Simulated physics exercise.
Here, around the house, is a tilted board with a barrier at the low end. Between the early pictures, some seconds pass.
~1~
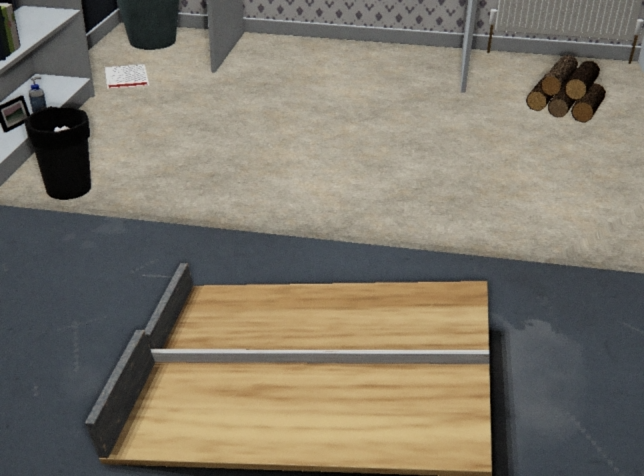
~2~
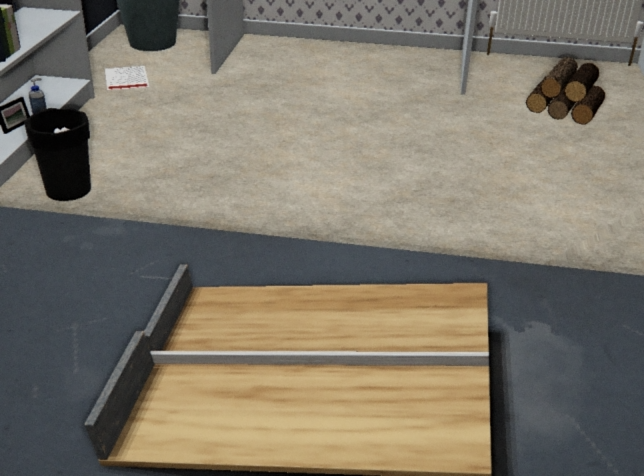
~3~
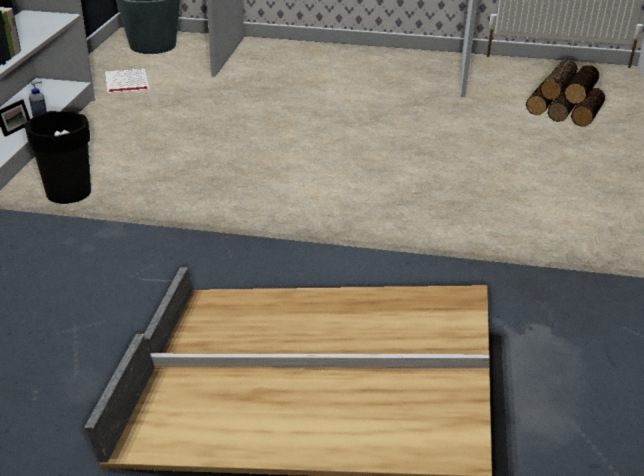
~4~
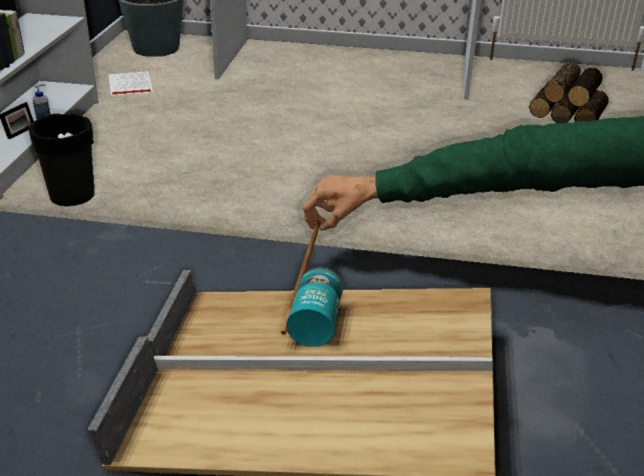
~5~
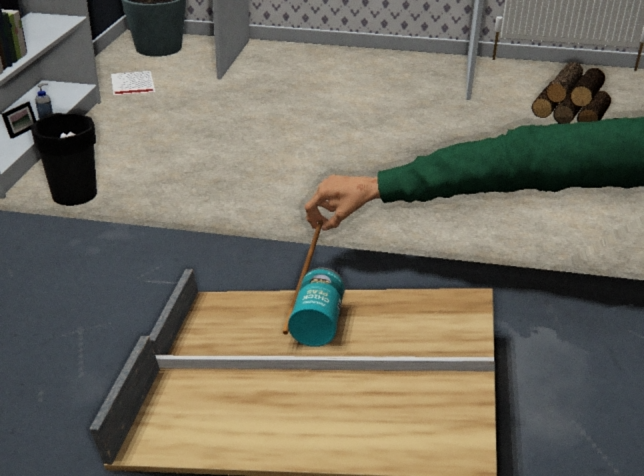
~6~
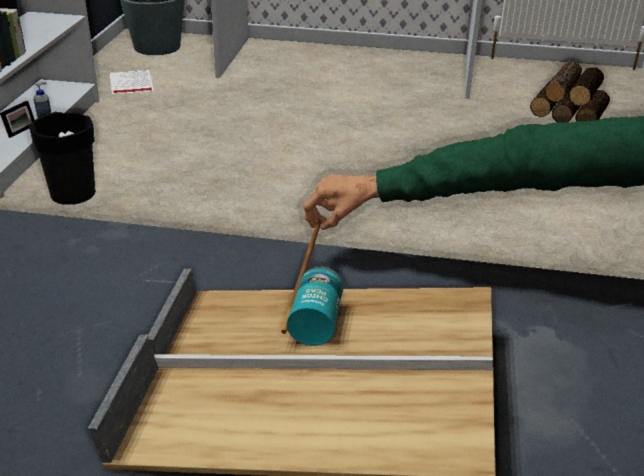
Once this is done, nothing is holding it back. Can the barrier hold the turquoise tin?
Kept back.
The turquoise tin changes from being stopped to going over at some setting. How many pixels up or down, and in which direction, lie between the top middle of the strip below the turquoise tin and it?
Down, by 16 pixels.
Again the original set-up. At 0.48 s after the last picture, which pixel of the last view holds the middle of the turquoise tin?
Close to (258, 306).
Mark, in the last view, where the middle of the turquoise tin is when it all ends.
Roughly (197, 307).
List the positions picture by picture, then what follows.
Board (309, 347), in the first picture.
Board (308, 349), in the second picture.
Board (309, 351), in the third picture.
Held back by the stick; turquoise tin (316, 306); board (312, 354), in the fourth picture.
Held back by the stick; turquoise tin (318, 306); board (314, 354), in the fifth picture.
Held back by the stick; turquoise tin (317, 305); board (312, 353), in the sixth picture.
Then, 0.28 s later than the last frame, turquoise tin rolling on the board near (299, 306).
Then, 0.48 s later than the last frame, turquoise tin rolling on the board near (259, 306).
Then, 0.64 s later than the last frame, turquoise tin rolling on the board near (210, 307).
When it is over, the turquoise tin stops on the board, near (197, 307).
